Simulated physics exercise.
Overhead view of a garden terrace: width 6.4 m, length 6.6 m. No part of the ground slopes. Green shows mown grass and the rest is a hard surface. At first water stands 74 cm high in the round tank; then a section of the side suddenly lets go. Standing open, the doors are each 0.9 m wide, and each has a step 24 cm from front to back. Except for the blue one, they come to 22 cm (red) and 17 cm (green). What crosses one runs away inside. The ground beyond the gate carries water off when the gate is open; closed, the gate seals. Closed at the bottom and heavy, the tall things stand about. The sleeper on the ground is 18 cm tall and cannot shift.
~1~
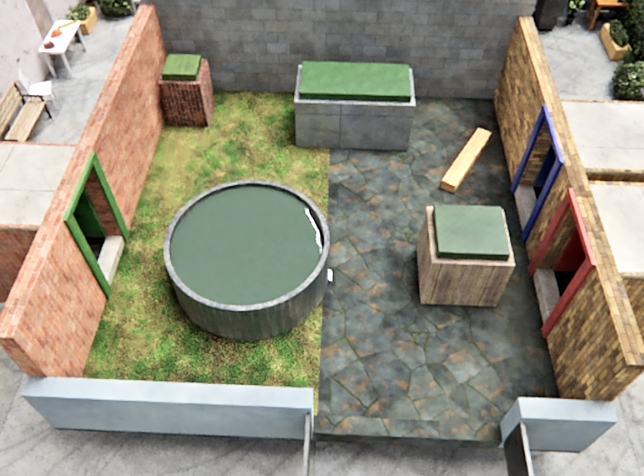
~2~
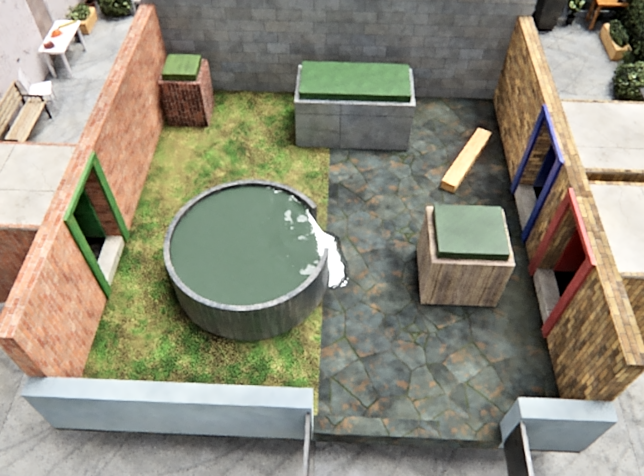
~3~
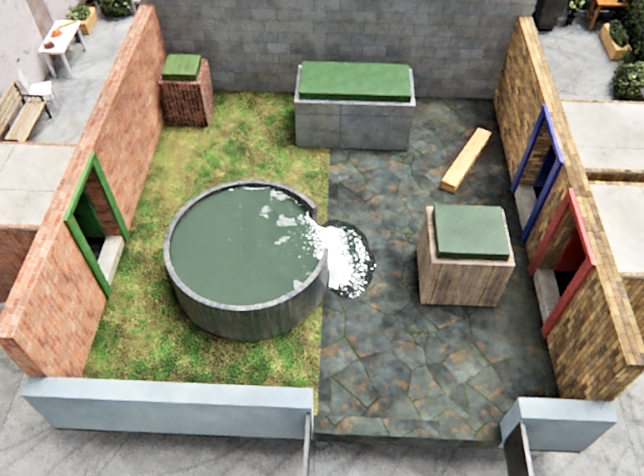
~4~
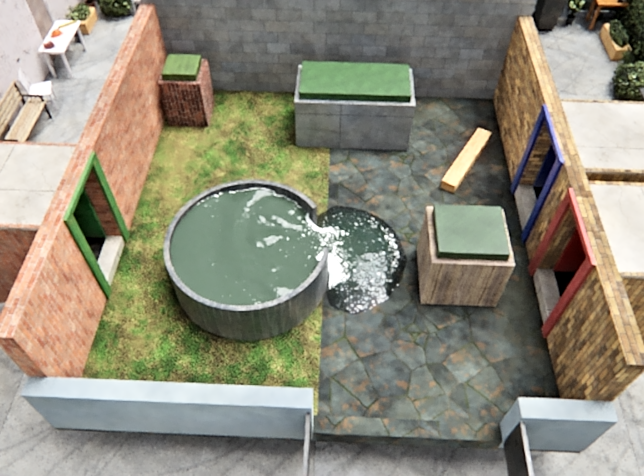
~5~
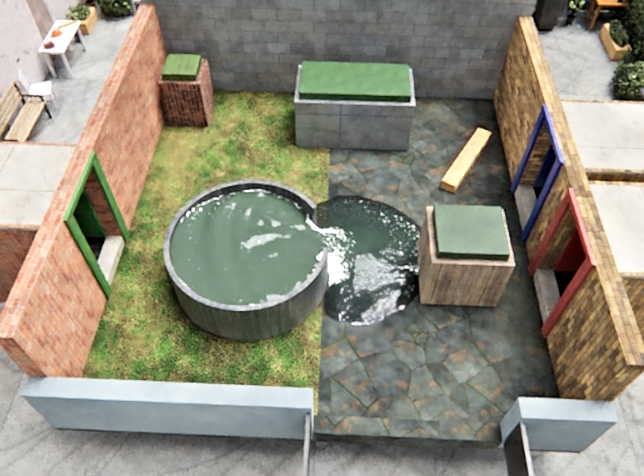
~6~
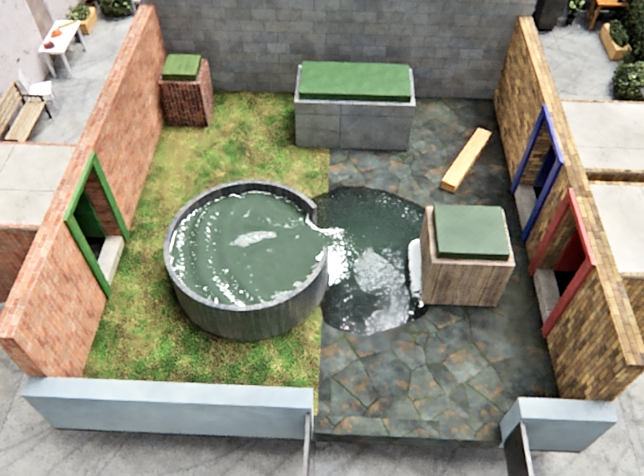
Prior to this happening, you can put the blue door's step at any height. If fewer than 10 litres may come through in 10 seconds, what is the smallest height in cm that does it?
A height of about 18 cm does it.
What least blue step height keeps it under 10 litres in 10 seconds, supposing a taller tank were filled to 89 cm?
I'd go with near 22 cm then.
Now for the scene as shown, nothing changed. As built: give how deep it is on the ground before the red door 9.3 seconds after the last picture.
6.5 cm.
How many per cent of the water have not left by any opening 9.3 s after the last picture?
Around 78 in a hundred parts remain.
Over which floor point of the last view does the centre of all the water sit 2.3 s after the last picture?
(344, 239).
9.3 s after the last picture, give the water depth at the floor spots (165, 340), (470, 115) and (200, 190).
The three readings, in order, are 1, 8 and 4 cm.
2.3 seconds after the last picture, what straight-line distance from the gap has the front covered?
The front is some 5.2 m out.
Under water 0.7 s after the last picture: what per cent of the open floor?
Roughly 25 percent.
Then, 0.7 s after the last picture water covers 25 % of the floor, deepest (42 cm) near (409, 260); 17 cm at the blue door, 0 litres in over its 26 cm step.
Then, 2.3 s after the last picture water covers 50 % of the floor, deepest (32 cm) near (489, 102); 16 cm at the blue door, 0 litres in over its 26 cm step.
Then, 9.3 s after the last picture water covers 85 % of the floor, deepest (10 cm) near (560, 425); 10 cm at the blue door, 0 litres in over its 26 cm step.
At the blue door as built, the water peaked near 22 cm, 1.1 s after the last picture.
Run again over the same 10 s with other heights there, 26 litres in over 15.5 cm, 5 litres over 20.5 cm. The limit of 10 litres is kept from about 18 cm up.
